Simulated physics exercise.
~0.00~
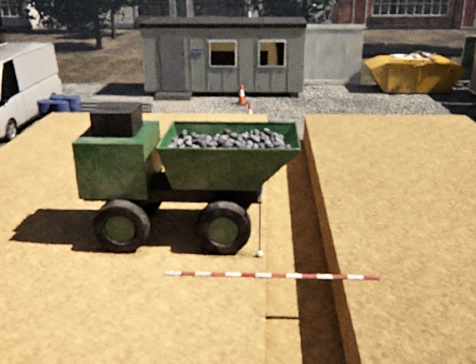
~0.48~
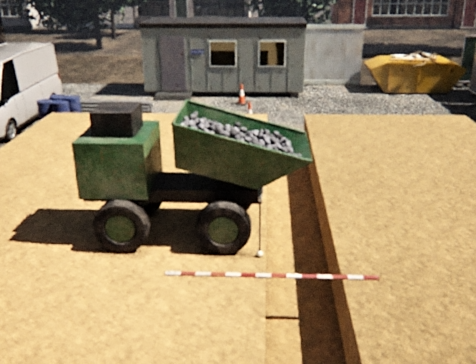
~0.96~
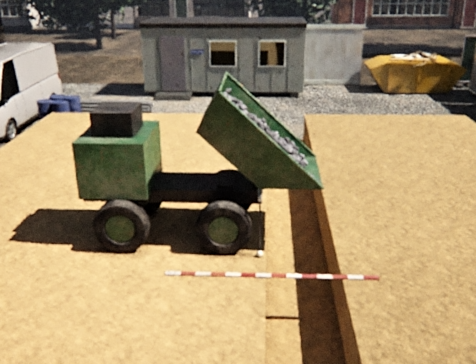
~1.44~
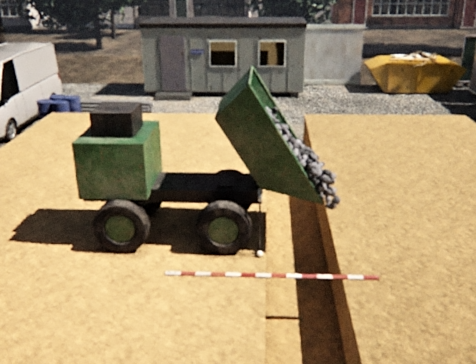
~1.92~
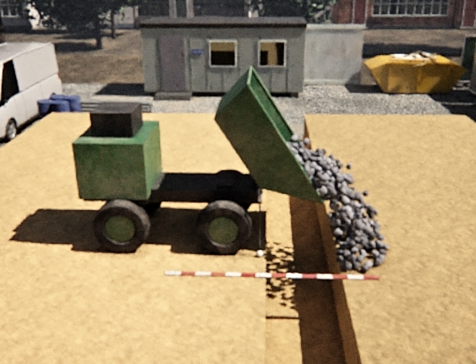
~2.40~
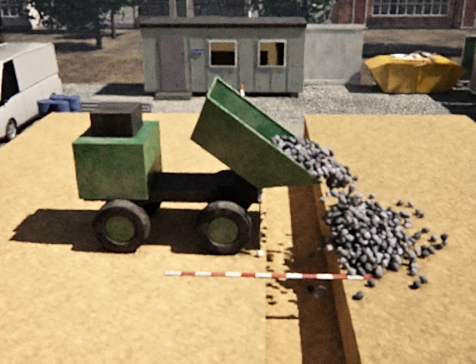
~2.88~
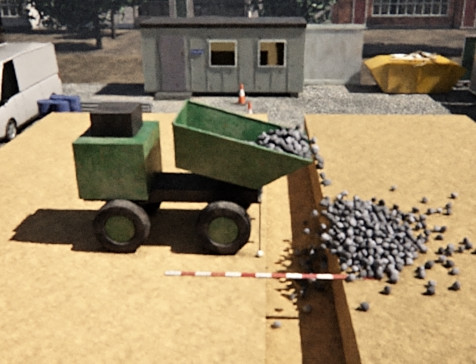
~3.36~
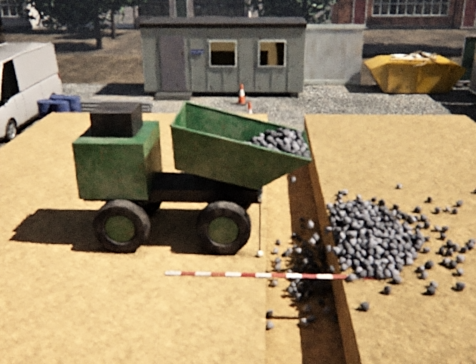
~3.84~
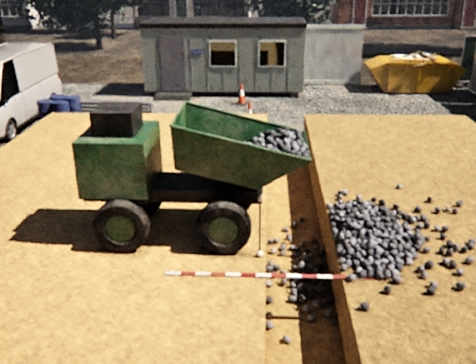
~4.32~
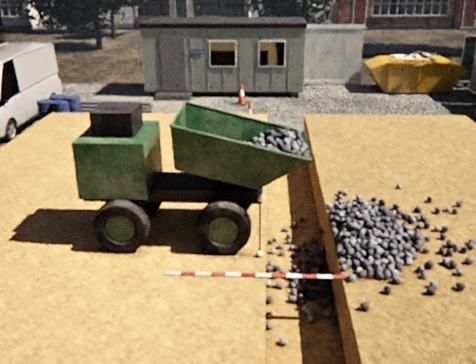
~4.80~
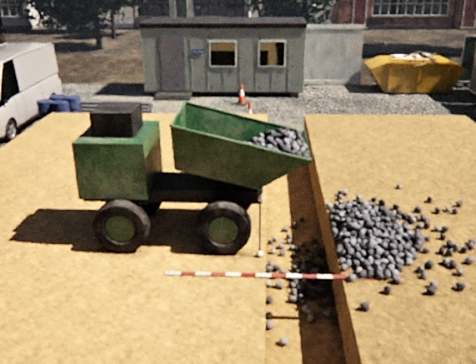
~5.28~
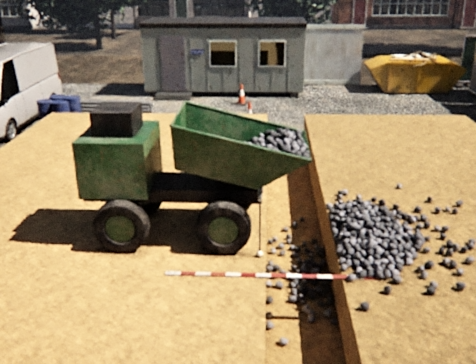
A green dumper tips grey stones across a trench, then lowers its still partly filled skip.
